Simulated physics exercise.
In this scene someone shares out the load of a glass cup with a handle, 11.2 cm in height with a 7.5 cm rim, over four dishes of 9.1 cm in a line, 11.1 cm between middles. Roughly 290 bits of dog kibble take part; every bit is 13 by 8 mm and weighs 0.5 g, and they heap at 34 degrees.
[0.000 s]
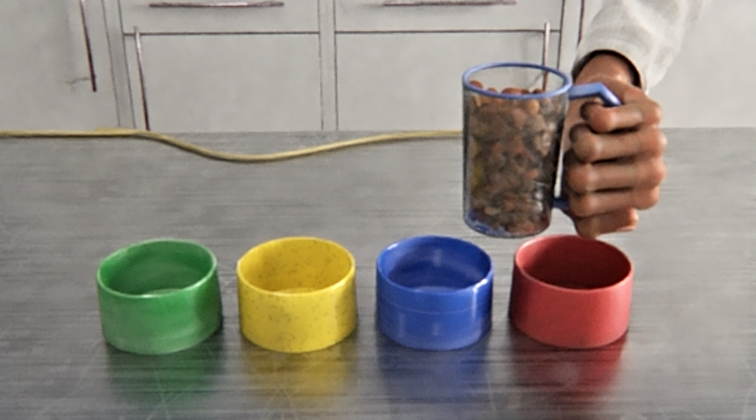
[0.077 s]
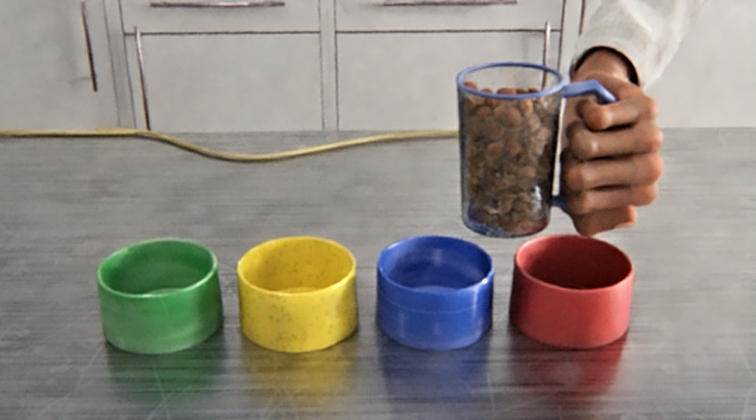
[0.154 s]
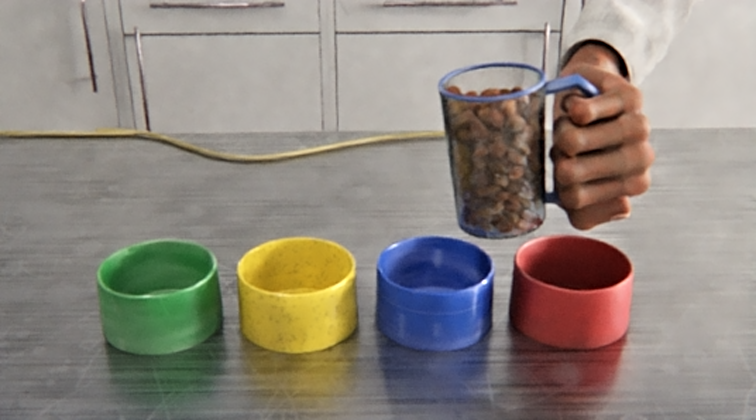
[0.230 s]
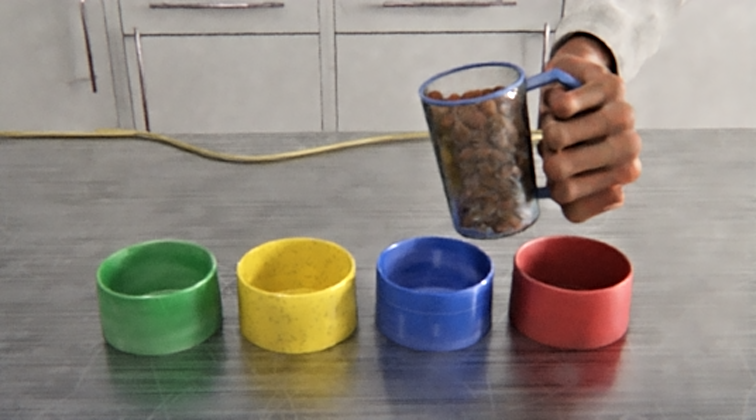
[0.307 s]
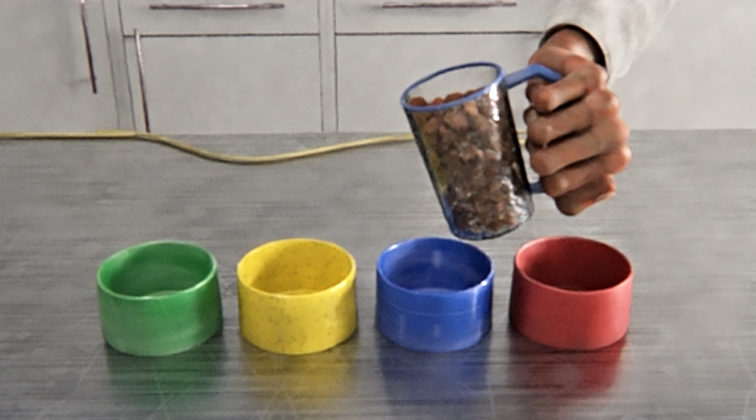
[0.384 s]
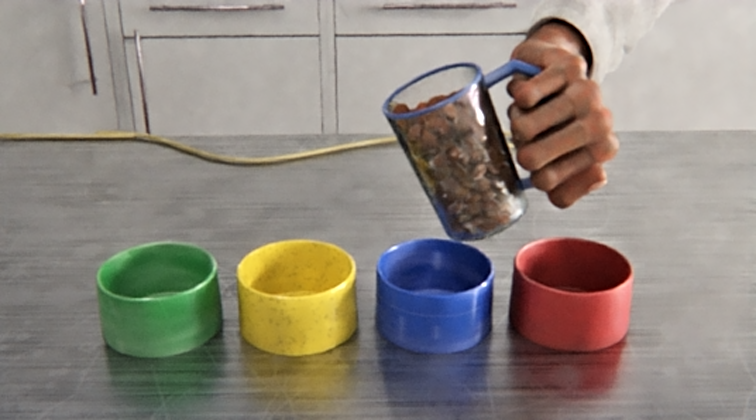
A hand in a pale sleeve holds a clear, blue-rimmed cup of brown kibble by its handle above a brushed metal counter, seen from the front and slightly above. Green, yellow, blue and red dishes stand empty in a row from left to right, before pale cabinets and a yellow cord. The hand moves the cup a short way left while tilting it steadily leftward.
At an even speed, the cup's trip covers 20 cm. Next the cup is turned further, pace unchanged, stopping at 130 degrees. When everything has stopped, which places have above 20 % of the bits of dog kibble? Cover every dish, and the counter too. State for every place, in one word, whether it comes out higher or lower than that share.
Red: Lower, blue: Lower, green: Higher, yellow: Lower, counter: Lower.
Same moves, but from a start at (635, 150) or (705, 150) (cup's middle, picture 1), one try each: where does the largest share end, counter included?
Yellow; counter.
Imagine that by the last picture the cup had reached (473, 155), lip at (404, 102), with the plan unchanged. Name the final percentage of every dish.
You'd end up with red at 0, blue at 0, green at 80 and yellow at 0.
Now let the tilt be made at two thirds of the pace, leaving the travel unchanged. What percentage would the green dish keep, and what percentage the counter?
Result - green dish: 80; counter: 20.
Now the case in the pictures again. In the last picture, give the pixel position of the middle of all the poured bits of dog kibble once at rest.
Centre at rest: Approx. (167, 290) px.
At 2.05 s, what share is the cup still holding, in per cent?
Around 0 in a hundred.
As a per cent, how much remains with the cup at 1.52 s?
That would be some 85 per cent.
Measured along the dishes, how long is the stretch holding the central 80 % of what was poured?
The stretch is around 7 cm long.
After 1.07 s, tilt 74 degrees; cup holds 100 %.
After 1.52 s, tilt 107 degrees; cup holds 85 %, green 10 %.
After 2.05 s, tilt 130 degrees; cup holds 0 %, green 90 %.
At rest (2.8 s), red 0 %, blue 0 %, green 85 %, yellow 0 %, counter 15 %.
